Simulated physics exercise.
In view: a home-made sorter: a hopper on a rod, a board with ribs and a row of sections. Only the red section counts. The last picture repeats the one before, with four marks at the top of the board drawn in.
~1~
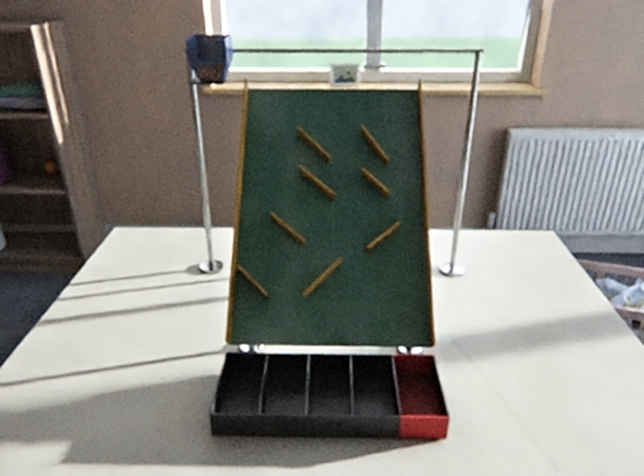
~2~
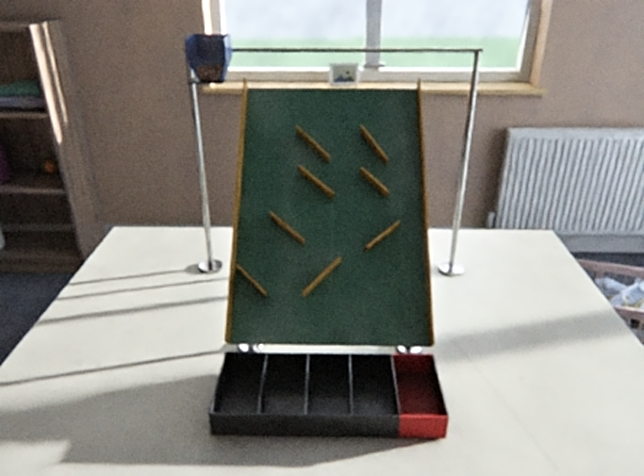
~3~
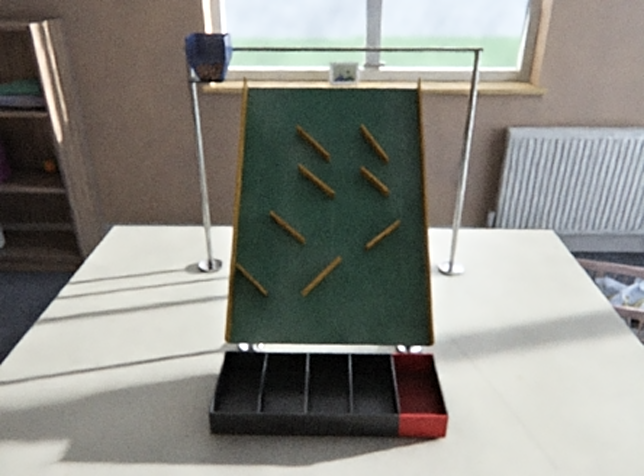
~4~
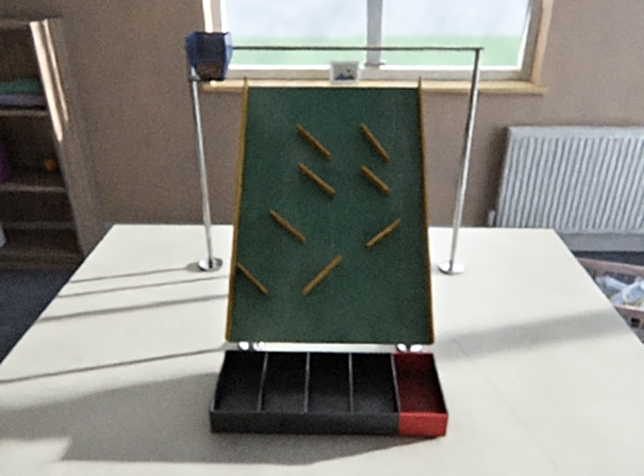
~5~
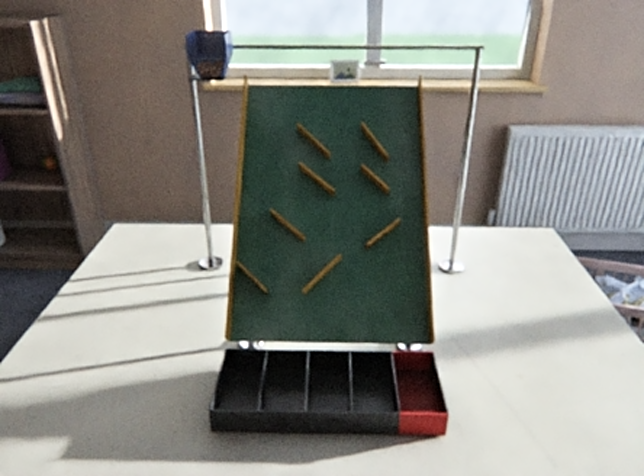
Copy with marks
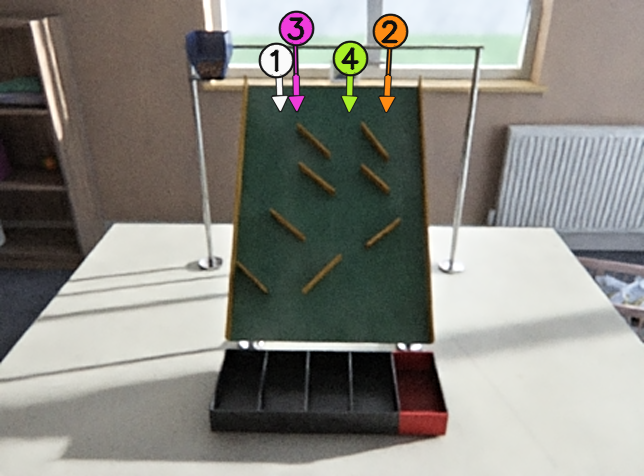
A green board with wooden edges stands tilted on a pale table, seen from the front and slightly above, in a sunlit room with a window and radiator behind. Eight wooden ribs slant across it below a metal rod with a dark blue hopper at the left, and a black tray with a red right-hand section sits in front. Nothing visibly moves except a very slight shift of the view.
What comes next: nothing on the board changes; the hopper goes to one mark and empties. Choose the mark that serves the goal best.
The answer is mark 2.
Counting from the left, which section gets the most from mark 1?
It is the second one.
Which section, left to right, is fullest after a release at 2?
It is the fifth one.
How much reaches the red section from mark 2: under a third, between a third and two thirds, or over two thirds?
It is over two thirds.
On the marked copy, mark 1 meets the board at (280, 105); mark 2 meets the board at (386, 106); mark 3 meets the board at (296, 105); mark 4 meets the board at (349, 106).
Choosing 1, a small part in the red section, nearly all in other sections.
Choosing 2, nearly all in the red section, a stray few in other sections, a small part outside the box.
Choosing 3, a small part in the red section, nearly all in other sections.
Choosing 4, a small part in the red section, most in other sections, a stray few held on the board, a small part outside the box.
